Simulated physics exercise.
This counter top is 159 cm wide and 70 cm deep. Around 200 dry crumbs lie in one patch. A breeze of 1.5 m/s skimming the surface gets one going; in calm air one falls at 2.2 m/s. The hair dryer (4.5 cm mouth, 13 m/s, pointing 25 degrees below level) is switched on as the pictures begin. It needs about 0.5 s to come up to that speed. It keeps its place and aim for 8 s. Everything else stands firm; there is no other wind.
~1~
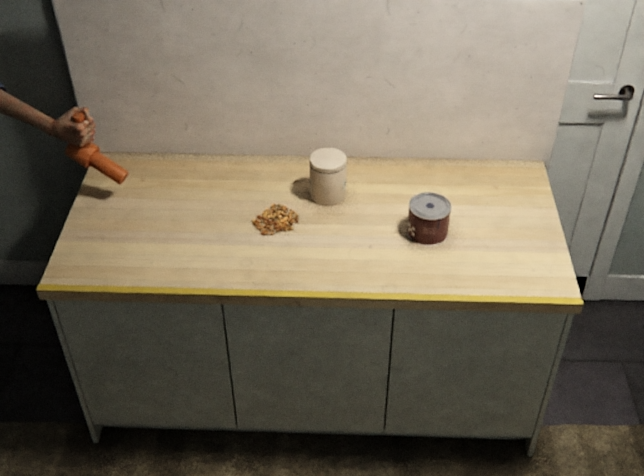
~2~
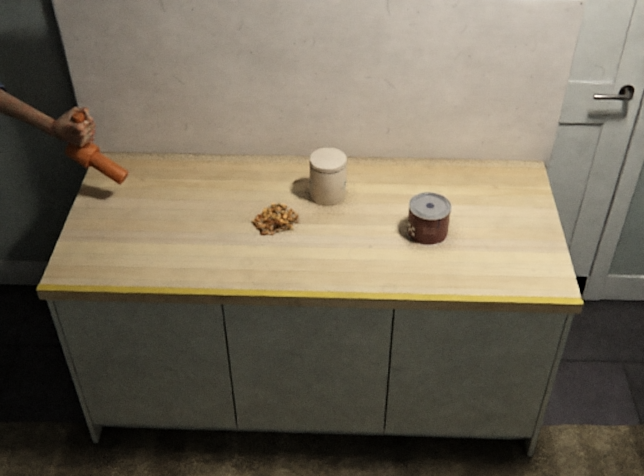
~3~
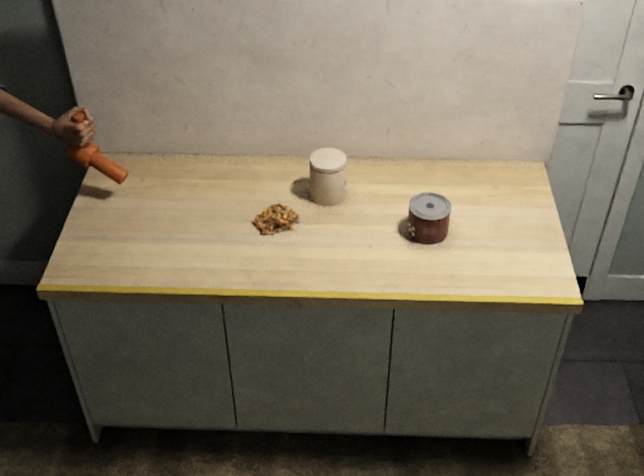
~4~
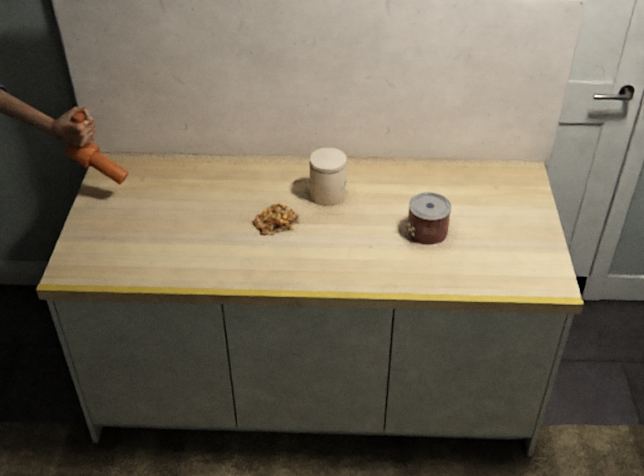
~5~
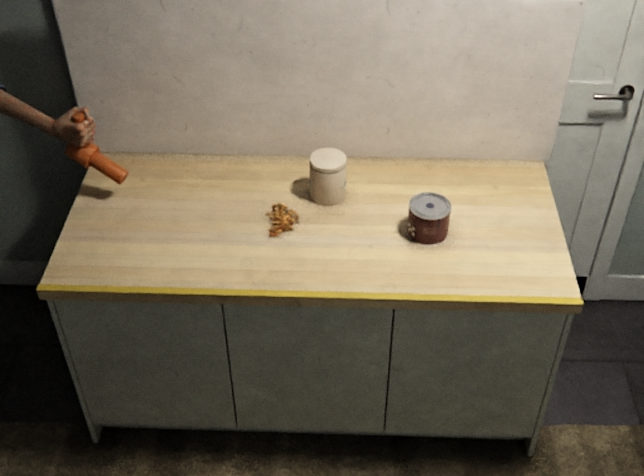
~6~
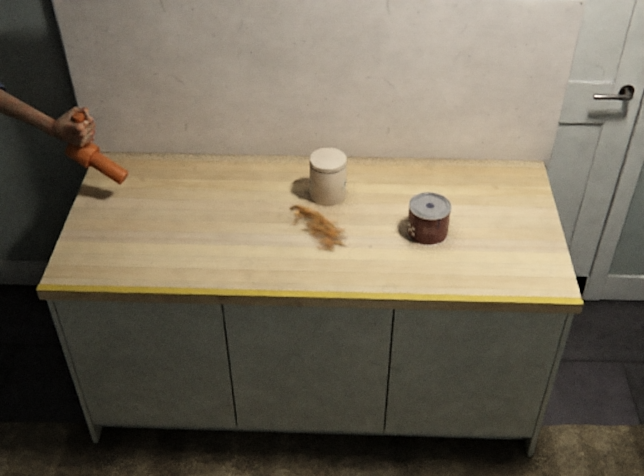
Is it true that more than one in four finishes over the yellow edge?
As for a quarter going over the yellow edge: No.
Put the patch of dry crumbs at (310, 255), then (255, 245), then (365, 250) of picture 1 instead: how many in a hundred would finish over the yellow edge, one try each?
In turn about 80 %, 90 %, 30 %.
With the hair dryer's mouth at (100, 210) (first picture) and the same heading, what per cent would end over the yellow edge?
In that case some 0 per cent.
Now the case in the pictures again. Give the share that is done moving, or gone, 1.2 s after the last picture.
Near 50 %.
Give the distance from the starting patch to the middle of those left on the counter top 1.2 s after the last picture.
About 55 cm.
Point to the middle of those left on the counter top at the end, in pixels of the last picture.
Near (410, 229).
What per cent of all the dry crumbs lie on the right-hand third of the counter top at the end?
Near 20 %.
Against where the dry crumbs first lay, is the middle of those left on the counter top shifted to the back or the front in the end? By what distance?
To the front, by about 5 cm.
Then, 1.2 s after the last picture the count stands so, 5 % are over the yellow edge; the middle of those still in play is near (484, 248).
Then, 2.1 s after the last picture the count stands so, 5 % are over the yellow edge; the middle of those still in play is near (411, 233).
Then, 4.0 s after the last picture the count stands so, 5 % are over the yellow edge; the middle of those still in play is near (410, 229).
Then, 7.6 s after the last picture, at the end, 5 % are over the yellow edge; the middle of those still in play is near (410, 229).
